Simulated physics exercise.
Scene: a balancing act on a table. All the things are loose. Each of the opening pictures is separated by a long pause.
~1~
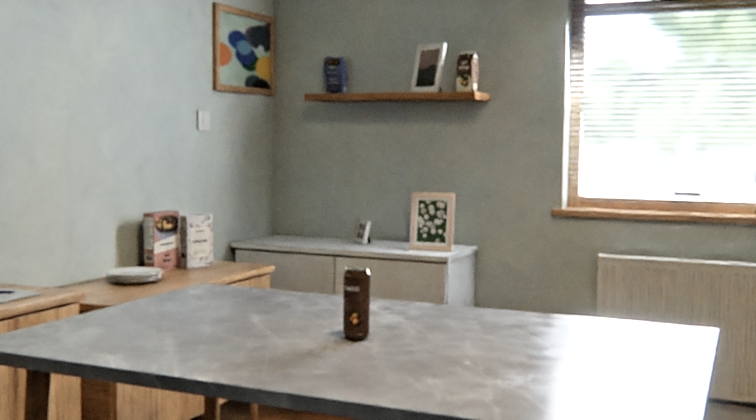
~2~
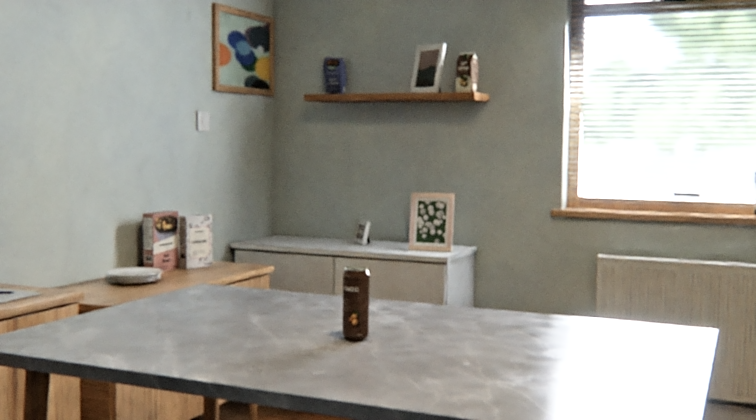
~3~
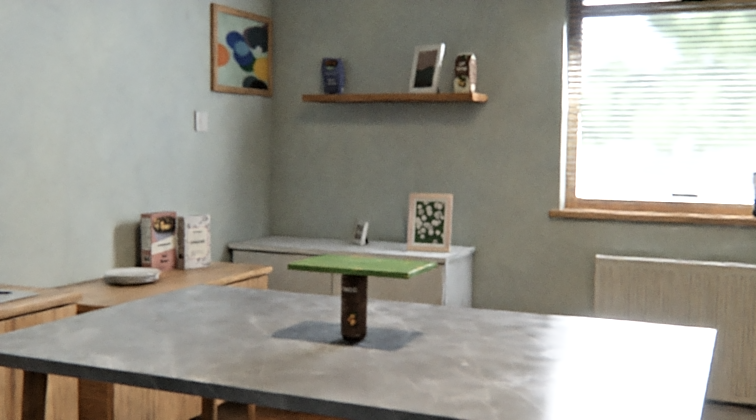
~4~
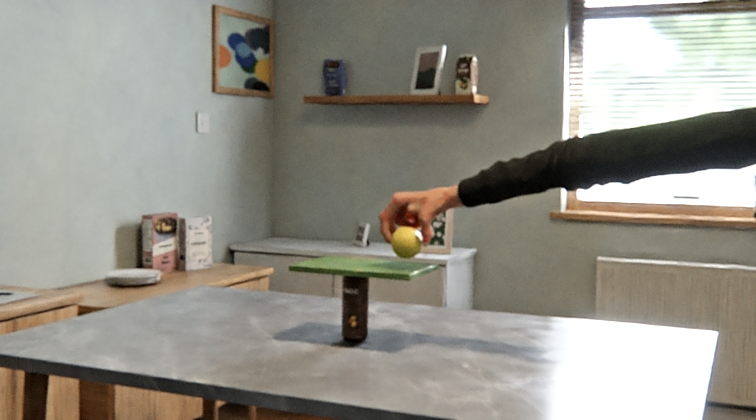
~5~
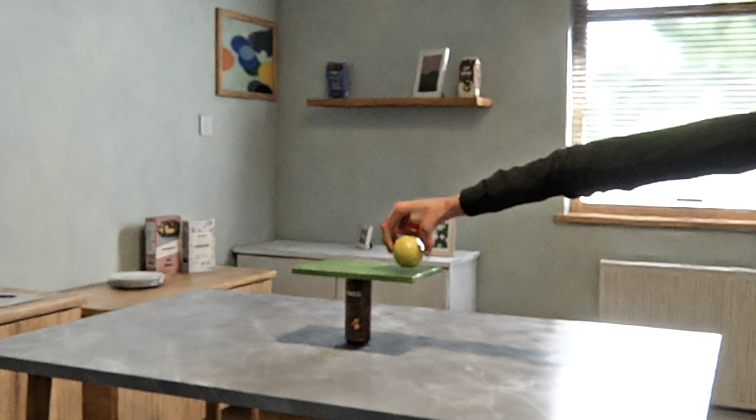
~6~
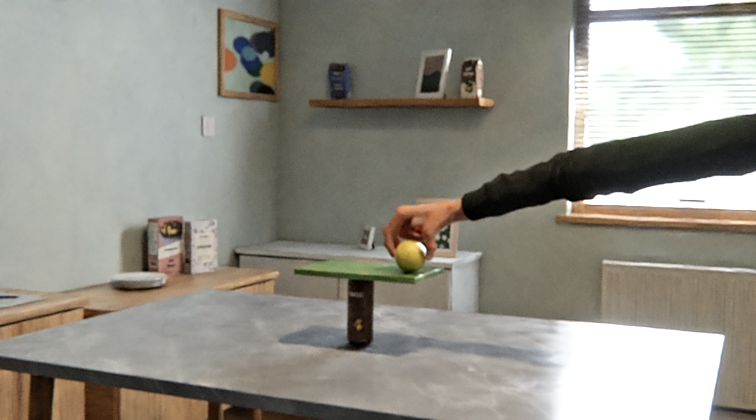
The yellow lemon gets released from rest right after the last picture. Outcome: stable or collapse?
It is going to go wrong.
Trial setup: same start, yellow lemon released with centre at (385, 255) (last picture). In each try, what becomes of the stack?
Well, it crumbles then.
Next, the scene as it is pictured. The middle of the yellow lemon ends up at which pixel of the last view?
At about (415, 338).
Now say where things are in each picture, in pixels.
In the first picture, the last thing is not in view yet; brown can (357, 303).
In the second picture, the last thing is not in view yet; brown can (356, 304).
In the third picture, the last thing is not in view yet; brown can (354, 304).
In the fourth picture, on its way; yellow lemon (407, 243); brown can (355, 306).
In the fifth picture, on its way; yellow lemon (409, 252); brown can (358, 309).
In the sixth picture, in place under the hand; yellow lemon (411, 256); brown can (360, 309).
Then, 0.40 s after the last picture, yellow lemon now fallen; green board tipped 73° from how it was.
Then, 0.50 s after the last picture, green board on its side.
Then, 1.00 s after the last picture, green board now fallen; brown can tipped 33° from how it was.
Then, 1.20 s after the last picture, brown can now fallen.
By the end, fallen, yellow lemon, brown can and green board. Seen from the same camera at the end, yellow lemon near (415, 339). The stack loses its balance.
